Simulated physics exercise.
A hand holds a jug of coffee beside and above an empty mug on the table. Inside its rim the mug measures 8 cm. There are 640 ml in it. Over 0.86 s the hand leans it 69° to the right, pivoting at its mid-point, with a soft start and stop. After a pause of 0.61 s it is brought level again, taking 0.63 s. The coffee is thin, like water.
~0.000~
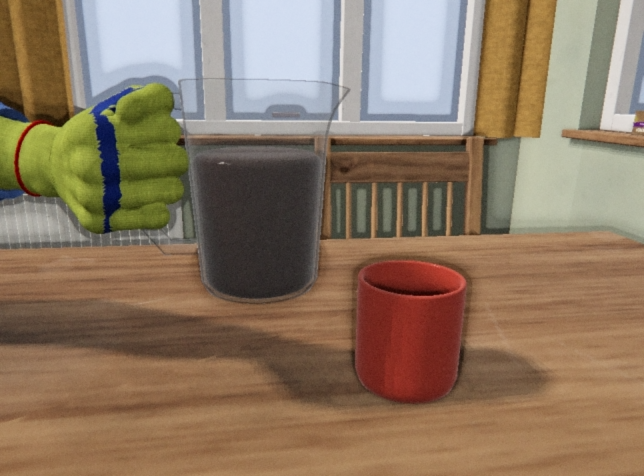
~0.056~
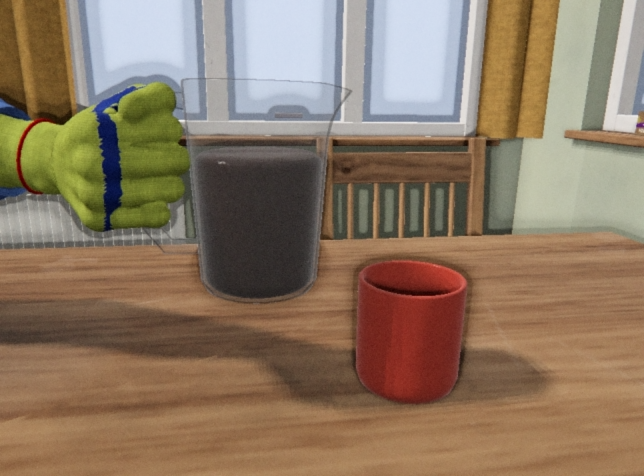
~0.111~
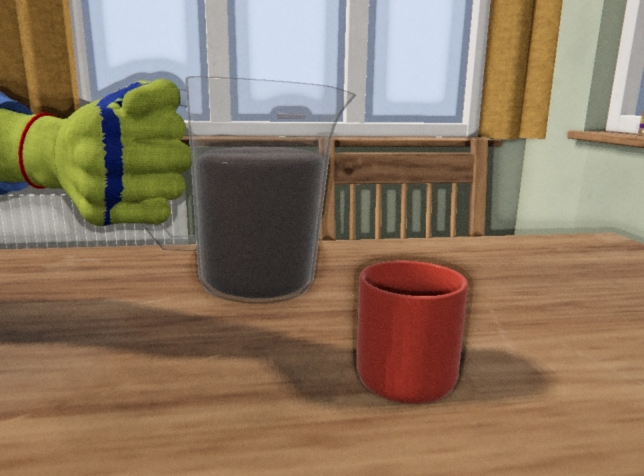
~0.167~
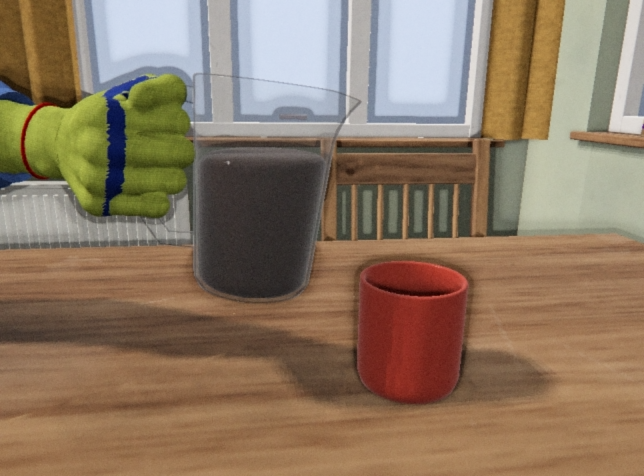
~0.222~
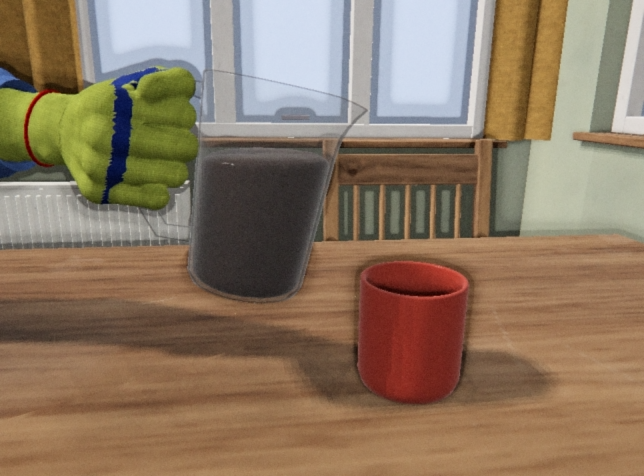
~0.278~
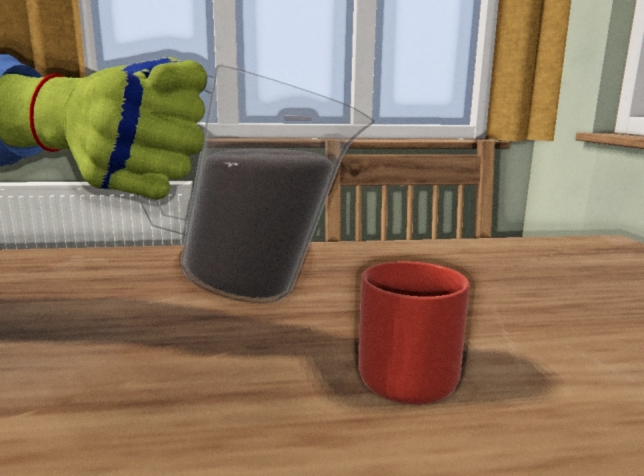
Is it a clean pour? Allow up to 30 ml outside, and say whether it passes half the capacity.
Expect this: Over half its capacity and no mess.
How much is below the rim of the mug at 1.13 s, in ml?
Some 200 ml.
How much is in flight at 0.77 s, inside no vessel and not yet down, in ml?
Close to 40 ml.
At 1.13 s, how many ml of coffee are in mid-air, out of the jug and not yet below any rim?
About 35 ml.
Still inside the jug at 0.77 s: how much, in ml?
About 580 ml.
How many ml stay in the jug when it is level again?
Close to 300 ml.
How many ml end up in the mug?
About 330 ml.
After 0.77 s the tilt is 67° and the mug has 25 ml, the jug 580 ml, and 0 ml is on the table.
After 1.13 s the tilt is 69° and the mug has 200 ml, the jug 405 ml, and 0 ml is on the table.
After 1.50 s the tilt is 69° and the mug has 305 ml, the jug 325 ml, and 0 ml is on the table.
After 1.91 s the tilt is 14° and the mug has 335 ml, the jug 305 ml, and 0 ml is on the table.
In the end the mug has 335 ml, the jug 305 ml, and 0 ml is on the table.
